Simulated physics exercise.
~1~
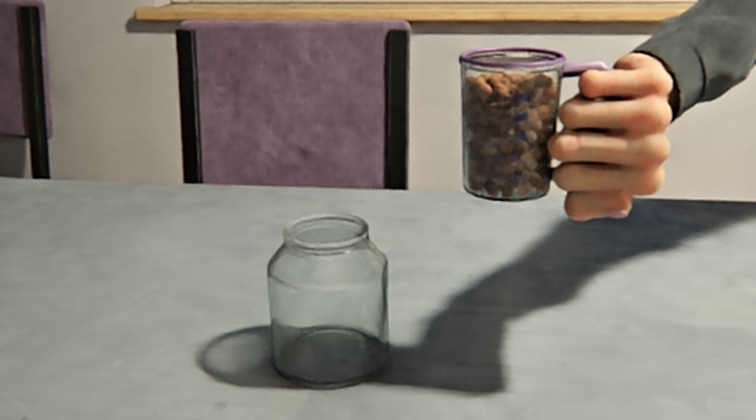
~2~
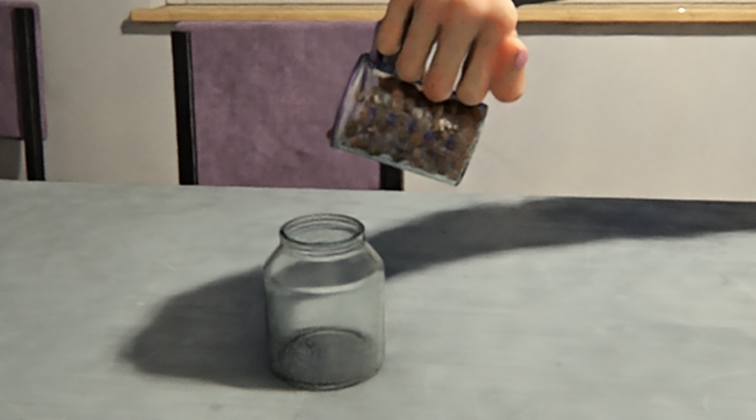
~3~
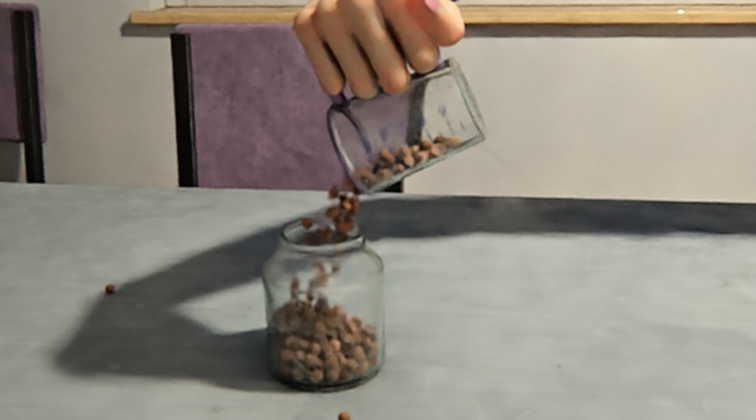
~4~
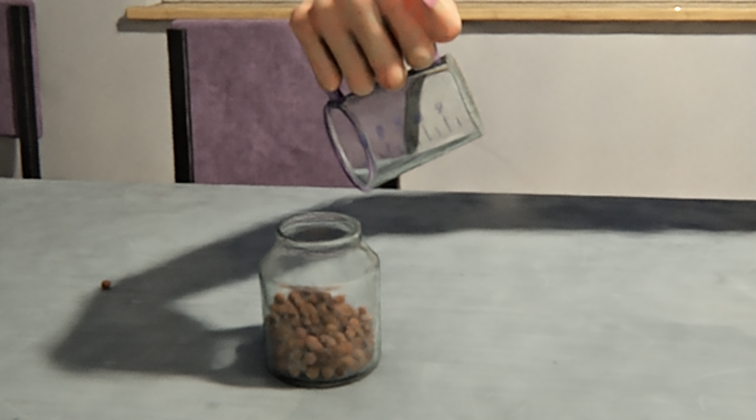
A hand tips brown balls from a glass cup into a jar, leaving the cup empty.
